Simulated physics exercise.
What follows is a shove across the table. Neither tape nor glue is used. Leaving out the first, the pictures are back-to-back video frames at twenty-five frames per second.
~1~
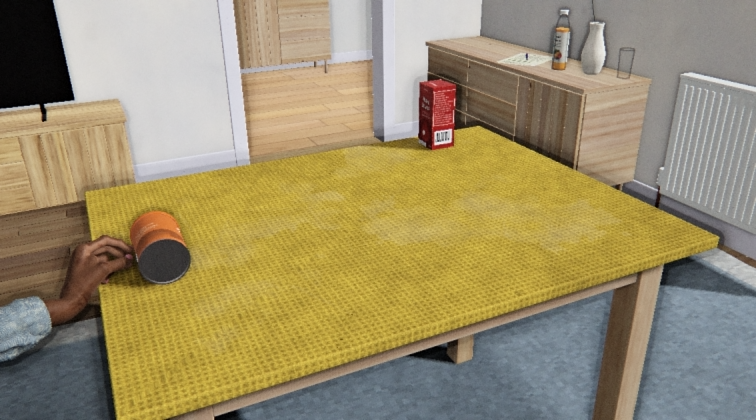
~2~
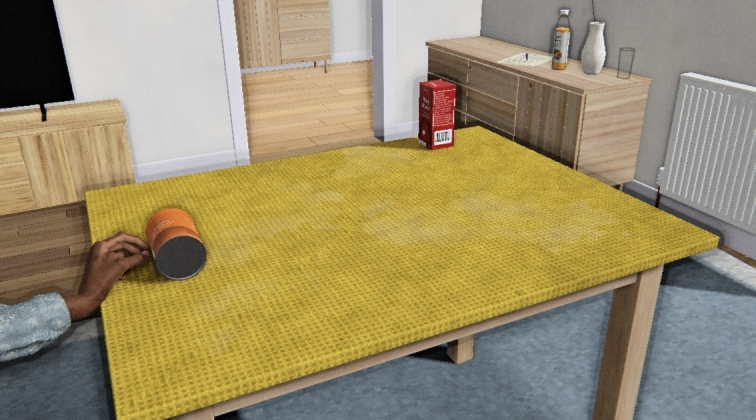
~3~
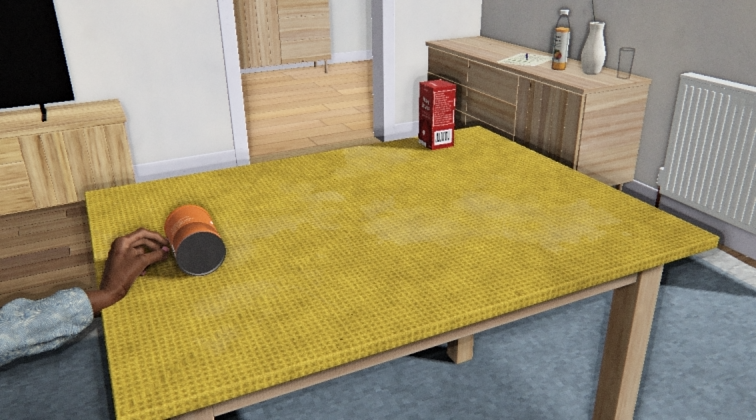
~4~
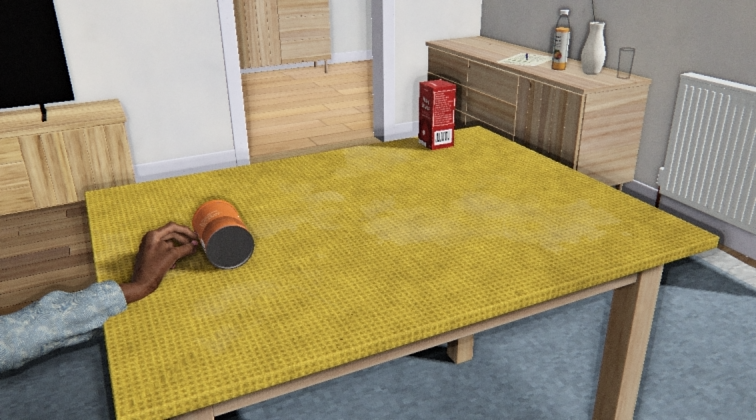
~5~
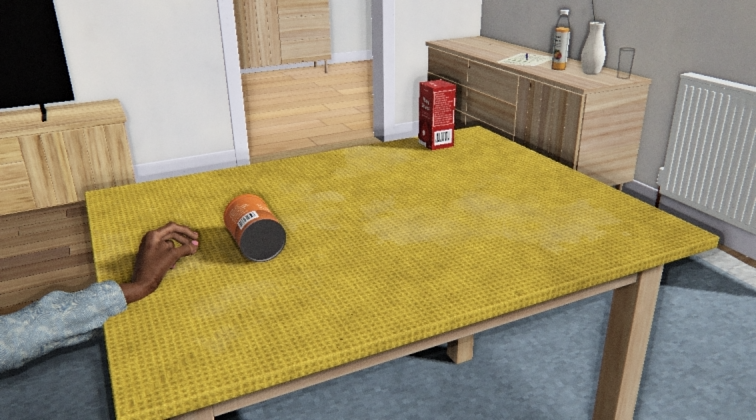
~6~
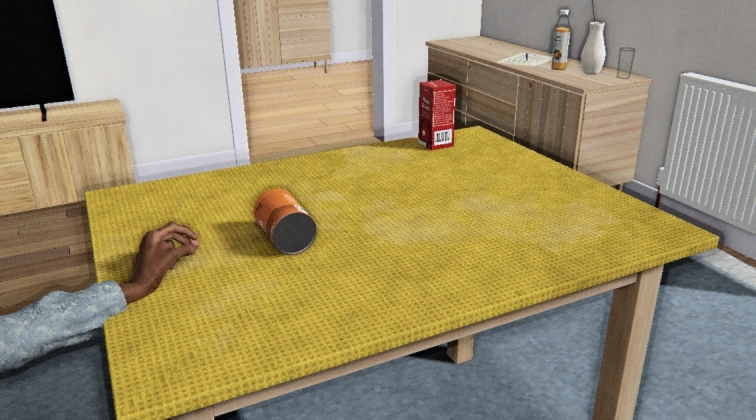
An orange tin lying on its side rolled to the right across a yellow-covered table, pushed along by a hand from the left, then kept moving after the hand stayed behind.
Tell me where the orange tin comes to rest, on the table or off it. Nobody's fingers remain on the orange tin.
It rests off the table.
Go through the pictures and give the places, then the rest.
Under the hand; orange tin (160, 247), in the first picture.
Under the hand; orange tin (176, 244), in the second picture.
Under the hand; orange tin (195, 240), in the third picture.
Orange tin (223, 234), in the fourth picture.
Orange tin (255, 227) shifted about its own width, in the fifth picture.
Orange tin (285, 221) shifted about its own width, in the sixth picture.
Then, 0.40 s on from there, orange tin shifted well along near (526, 171).
Then, 0.80 s on from there, orange tin now off the table.
In the end, off the table, orange tin.
